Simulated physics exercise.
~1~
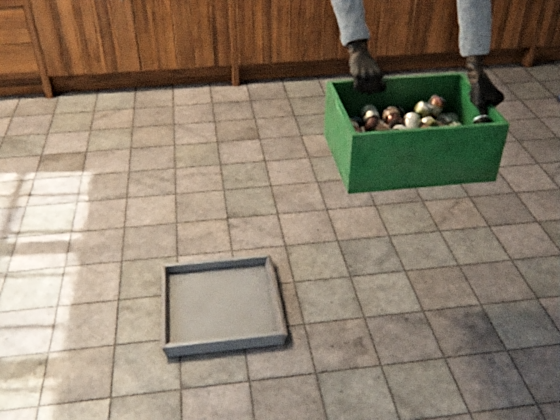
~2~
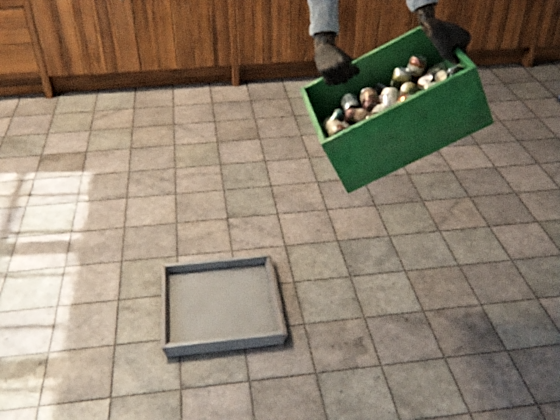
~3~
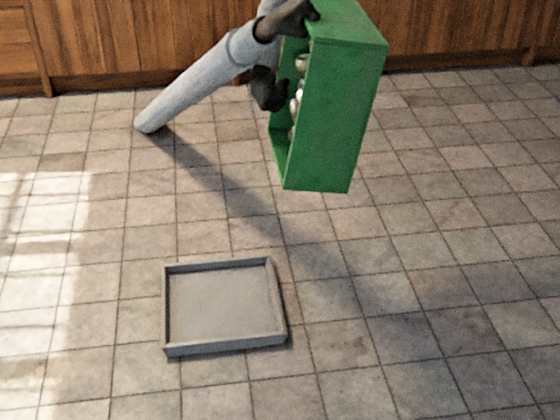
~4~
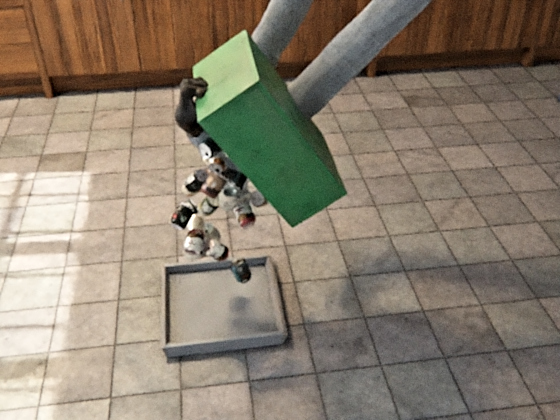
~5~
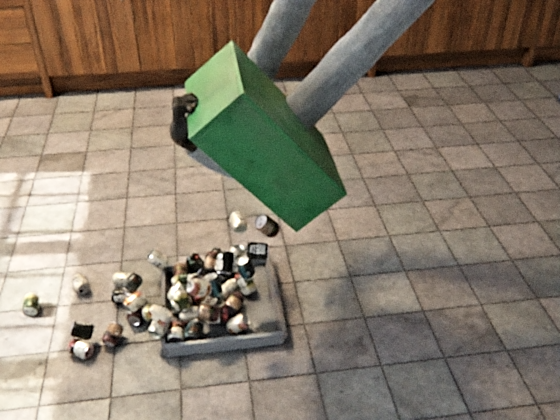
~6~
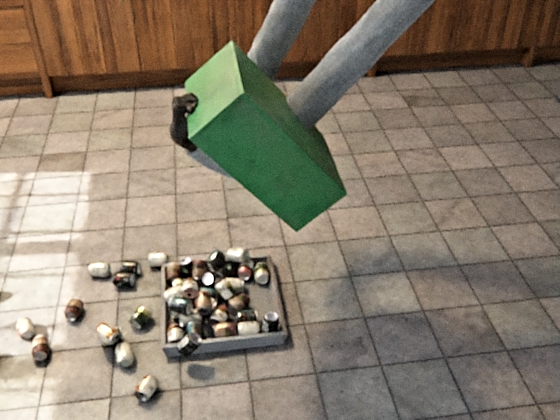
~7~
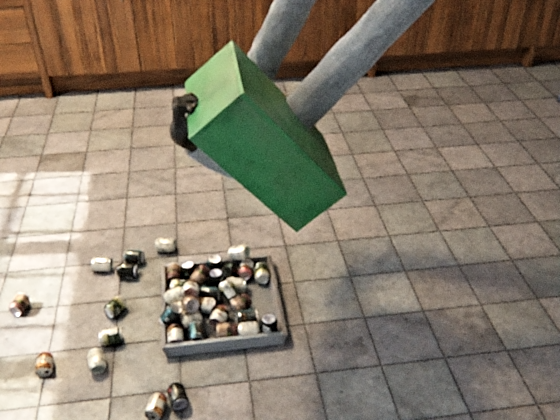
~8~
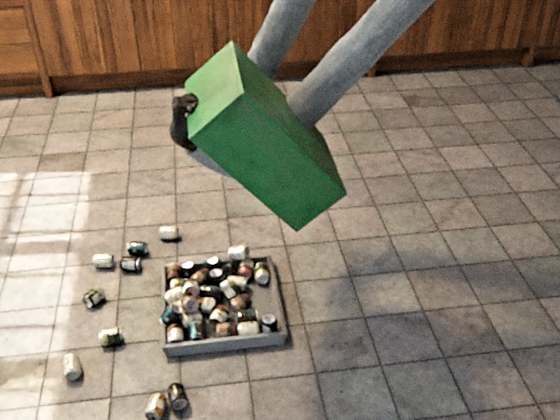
On a tiled floor, gloved hands tipping a green box of mini cans, most landing in a grey tub, others scattering left.
